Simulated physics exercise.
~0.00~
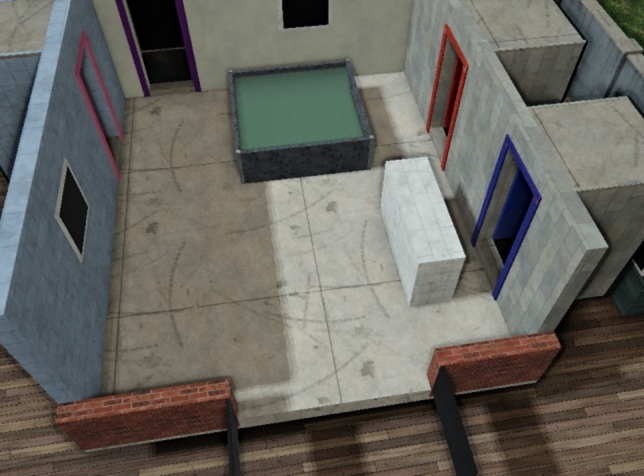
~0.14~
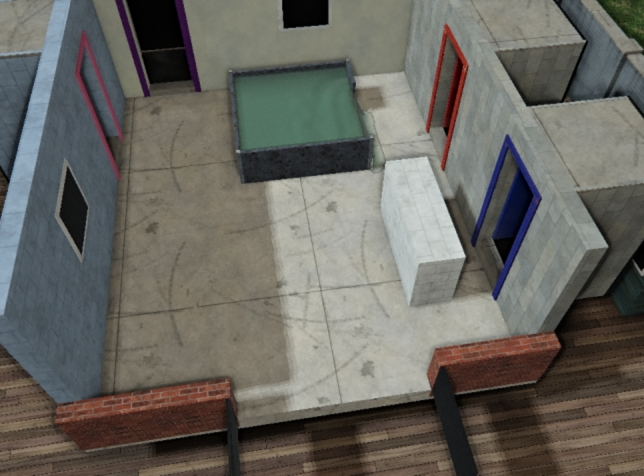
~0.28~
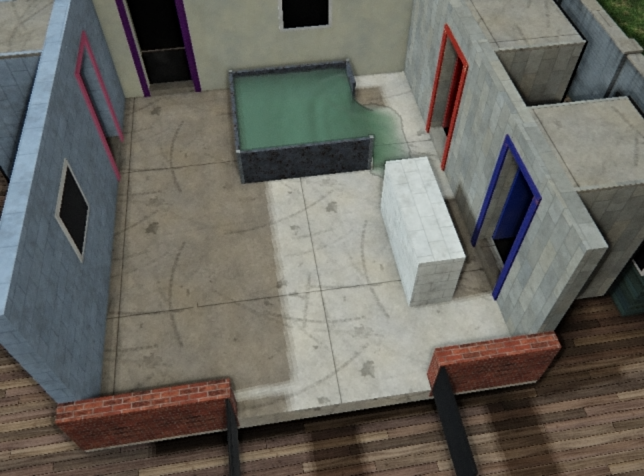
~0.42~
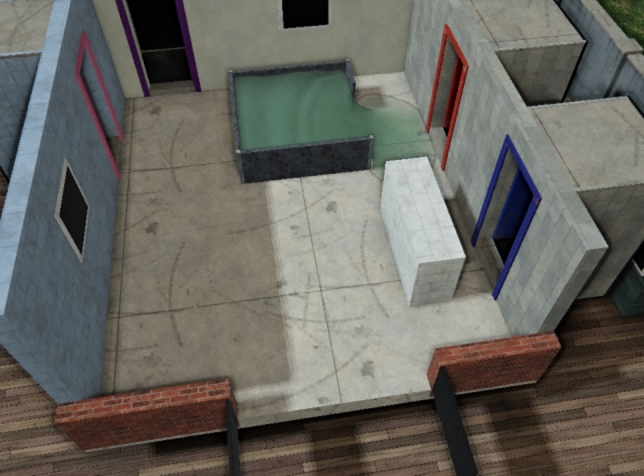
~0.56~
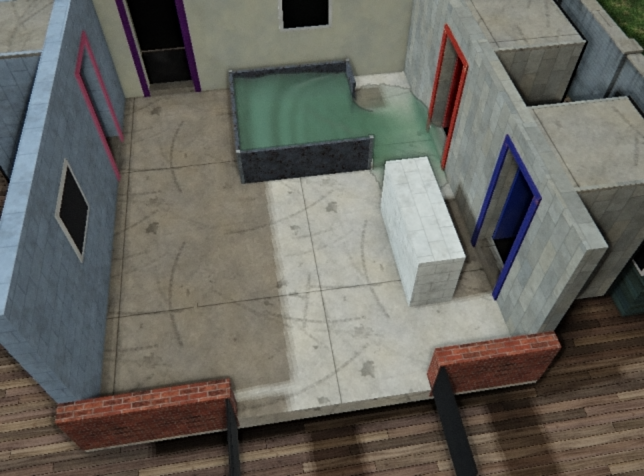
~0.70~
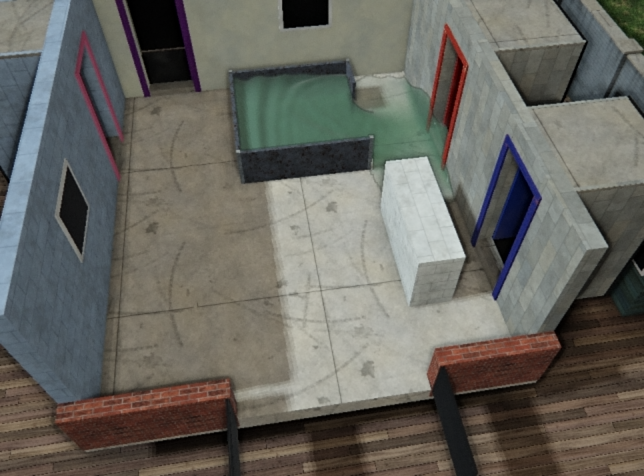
Green water sits still in a dark-walled open tank at the back of a walled yard, until part of the tank's right side gives way. The water pours out through the gap, spreading over the pale floor toward the red-framed opening and behind the white block, while ripples cross the tank.
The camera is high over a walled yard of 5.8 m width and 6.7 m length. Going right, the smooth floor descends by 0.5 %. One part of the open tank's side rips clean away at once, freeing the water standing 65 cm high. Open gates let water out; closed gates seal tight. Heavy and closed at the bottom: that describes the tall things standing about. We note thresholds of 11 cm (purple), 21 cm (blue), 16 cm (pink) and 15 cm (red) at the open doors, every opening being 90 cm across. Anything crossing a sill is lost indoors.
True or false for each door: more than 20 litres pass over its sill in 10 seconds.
Per door: The purple door: False; the blue door: False; the pink door: False; the red door: True.
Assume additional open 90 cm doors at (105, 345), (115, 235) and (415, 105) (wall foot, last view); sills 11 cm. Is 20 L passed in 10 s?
In turn: Short of it, short of it, beyond it.
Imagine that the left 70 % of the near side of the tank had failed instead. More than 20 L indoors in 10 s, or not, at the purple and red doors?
The purple door comes out less than that and the red door less than that.
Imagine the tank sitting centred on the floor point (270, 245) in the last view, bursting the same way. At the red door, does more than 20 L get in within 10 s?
Red: Within limit.
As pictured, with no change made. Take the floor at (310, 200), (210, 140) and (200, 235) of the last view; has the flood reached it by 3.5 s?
Well, the first is drenched, the next untouched by it, the last untouched by it.
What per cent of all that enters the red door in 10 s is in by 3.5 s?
90 per cent, roughly.
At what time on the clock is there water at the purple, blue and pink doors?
The purple door is reached at 2.8 s, blue at 1.3 s, pink at 4.0 s.
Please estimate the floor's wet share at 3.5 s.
Covered: Roughly 40 per cent.
After 1.4 s water covers 15 % of the floor and is deepest (46 cm) near (419, 130); purple door not reached, blue door 2 cm at the sill, 0 L in, pink door not reached, red door 45 cm at the sill, 140 L in.
After 2.2 s water covers 20 % of the floor and is deepest (41 cm) near (419, 130); purple door not reached, blue door 8 cm at the sill, 0 L in, pink door not reached, red door 41 cm at the sill, 318 L in.
After 3.5 s water covers 40 % of the floor and is deepest (36 cm) near (505, 349); purple door 7 cm at the sill, 0 L in, blue door 15 cm at the sill, 0 L in, pink door not reached, red door 26 cm at the sill, 460 L in.
After 6.0 s water covers 90 % of the floor and is deepest (22 cm) near (509, 360); purple door 6 cm at the sill, 0 L in, blue door 12 cm at the sill, 0 L in, pink door 7 cm at the sill, 0 L in, red door 16 cm at the sill, 512 L in.
After 10.0 s water covers 95 % of the floor and is deepest (11 cm) near (509, 360); purple door 6 cm at the sill, 0 L in, blue door 9 cm at the sill, 0 L in, pink door 5 cm at the sill, 0 L in, red door 10 cm at the sill, 514 L in.
